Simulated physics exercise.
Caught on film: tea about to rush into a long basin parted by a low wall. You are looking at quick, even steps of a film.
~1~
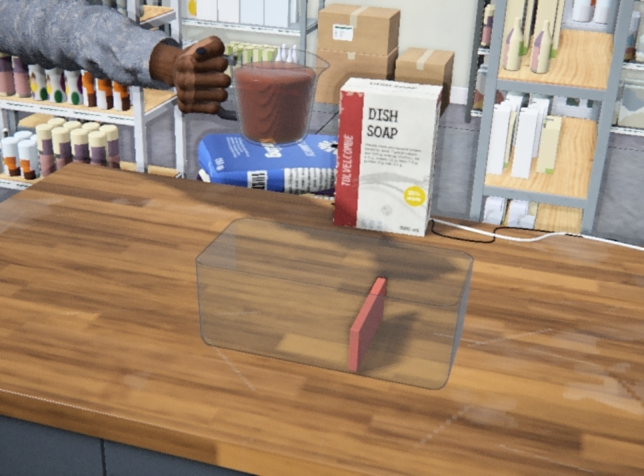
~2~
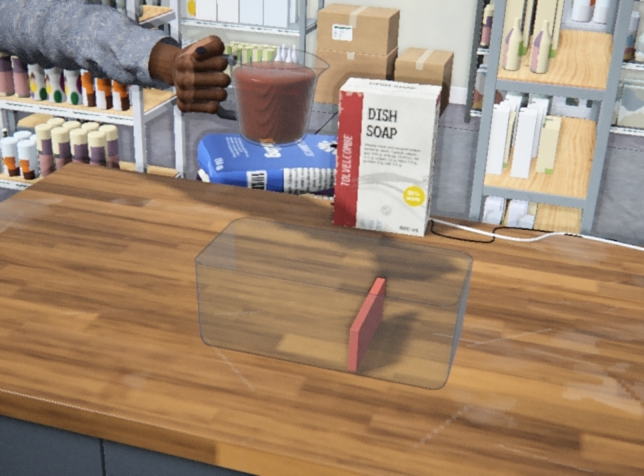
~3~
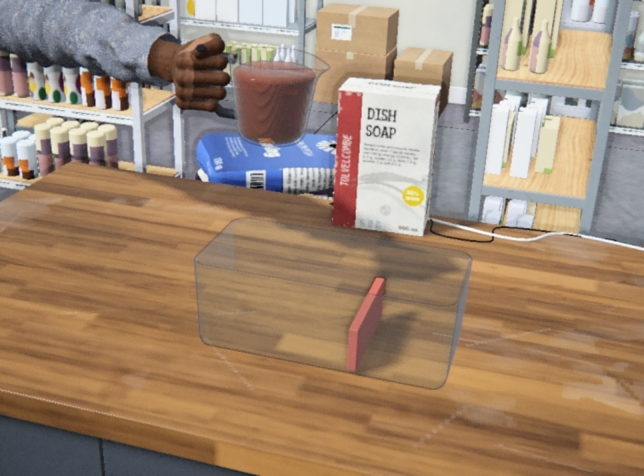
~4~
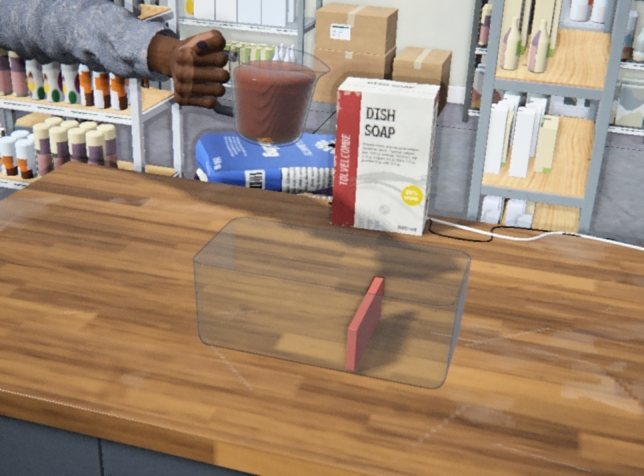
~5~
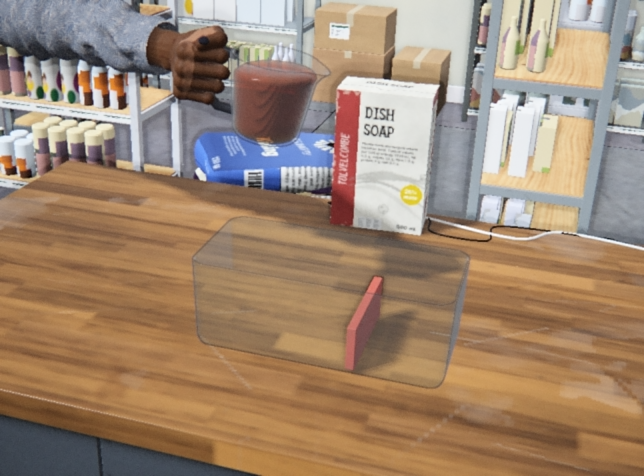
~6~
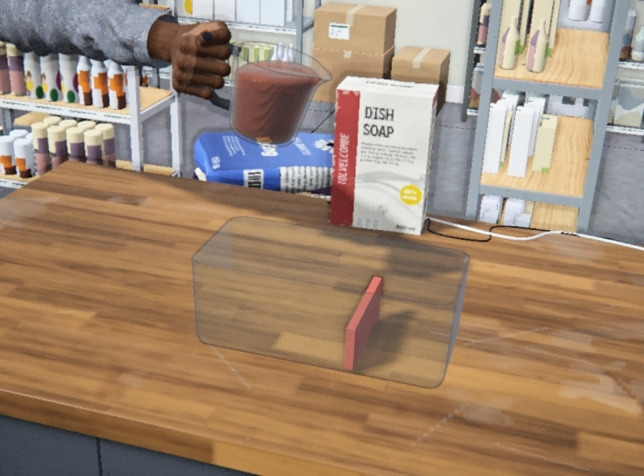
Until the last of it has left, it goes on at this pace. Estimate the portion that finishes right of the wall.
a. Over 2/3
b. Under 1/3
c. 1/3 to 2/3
The answer is c.
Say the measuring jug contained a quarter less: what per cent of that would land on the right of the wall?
Roughly 40 %.
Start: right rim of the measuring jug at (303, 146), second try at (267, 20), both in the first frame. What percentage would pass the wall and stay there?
Roughly 0 % and 5 %.
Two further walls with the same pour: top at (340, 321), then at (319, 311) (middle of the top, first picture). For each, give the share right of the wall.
About 85 % for the first and about 90 % for the second.
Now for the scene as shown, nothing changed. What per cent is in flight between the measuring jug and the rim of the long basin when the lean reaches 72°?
30 %.
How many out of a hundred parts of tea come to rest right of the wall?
Close to 60 per cent.
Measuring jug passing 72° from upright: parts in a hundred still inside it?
It still holds around 65 per cent there.
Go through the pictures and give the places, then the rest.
The first frame shows tilt 0°; pouring edge (330, 66); surface from (238, 65) to (316, 74); the long basin's rim runs from (216, 240) to (466, 281); the wall's top is at (369, 304).
The second frame shows tilt 1°; pouring edge (329, 66); surface from (238, 65) to (316, 75).
The third frame shows tilt 2°; pouring edge (330, 68); surface from (238, 65) to (317, 75).
The fourth frame shows tilt 5°; pouring edge (330, 70); surface from (238, 64) to (317, 75).
The fifth frame shows tilt 8°; pouring edge (331, 73); surface from (238, 64) to (318, 75).
The sixth frame shows tilt 12°; pouring edge (332, 78); surface from (240, 66) to (322, 76).
A moment on, the measuring jug is tipped part way and 65 per cent is still to pour, 1 is left of the wall and 7 right of it.
Next, the measuring jug is tipped right over and 8 per cent is still to pour, 16 is left of the wall and 55 right of it.
Then the measuring jug is tipped right over and 0 per cent is still to pour, 40 is left of the wall and 58 right of it.
Later the measuring jug is tipped right over and 0 per cent is still to pour, 40 is left of the wall and 58 right of it.
At rest 40 per cent lies left of the wall, 58 right of it and 2 outside.
